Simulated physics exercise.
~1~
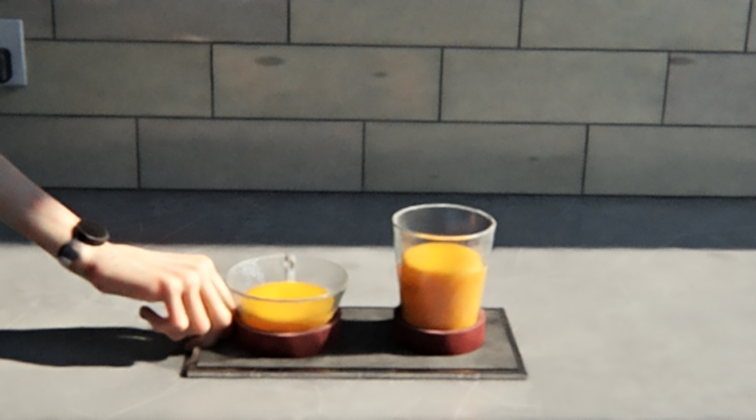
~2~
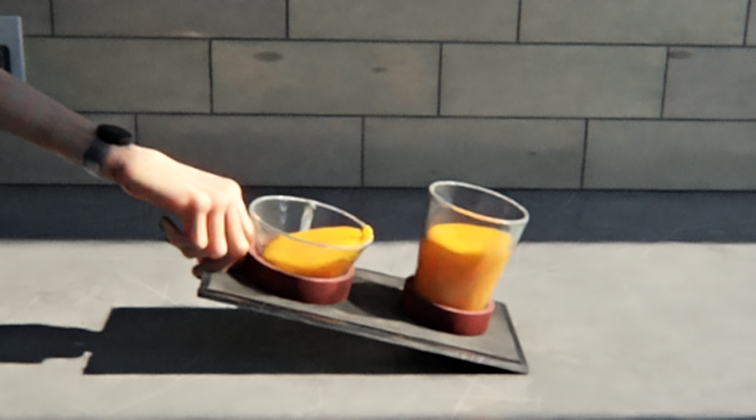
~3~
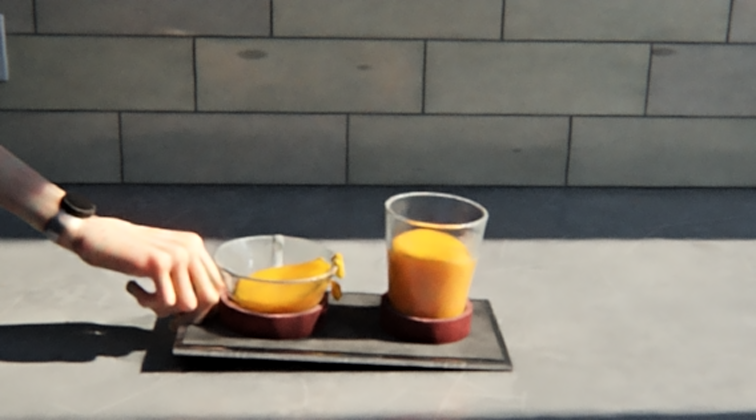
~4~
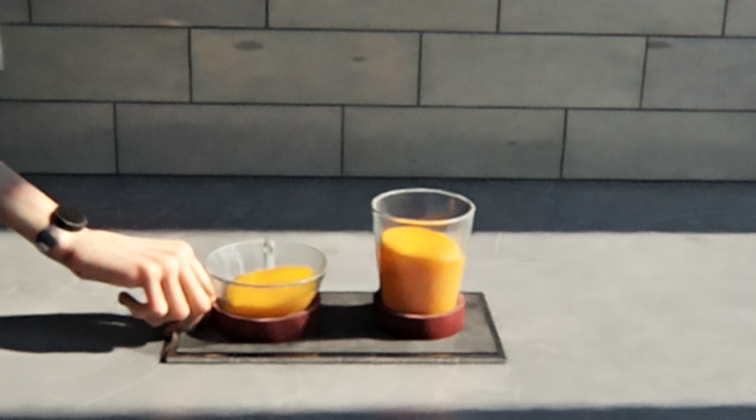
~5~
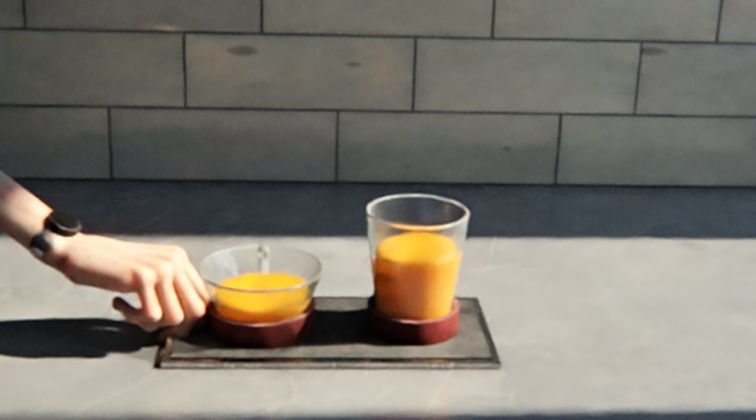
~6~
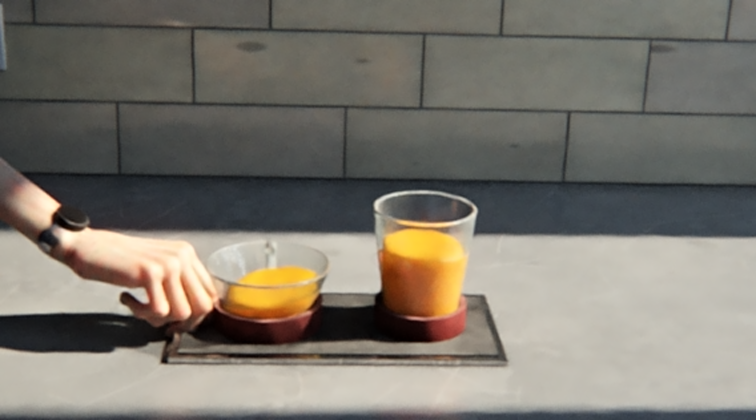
The clip opens on a dark tray on a grey counter, holding a wide glass cup and a taller tumbler of orange juice in dark red holders. A hand wearing a dark wristband grips the left end and raises it, so the tray slopes down to the right. The juice shifts in both vessels, reaching the wide cup's right rim. As the hand lowers the tray, a little juice slips over that rim. The tray settles flat and the juice sways, then calms, with the tumbler unspilt and the hand still at the left end.
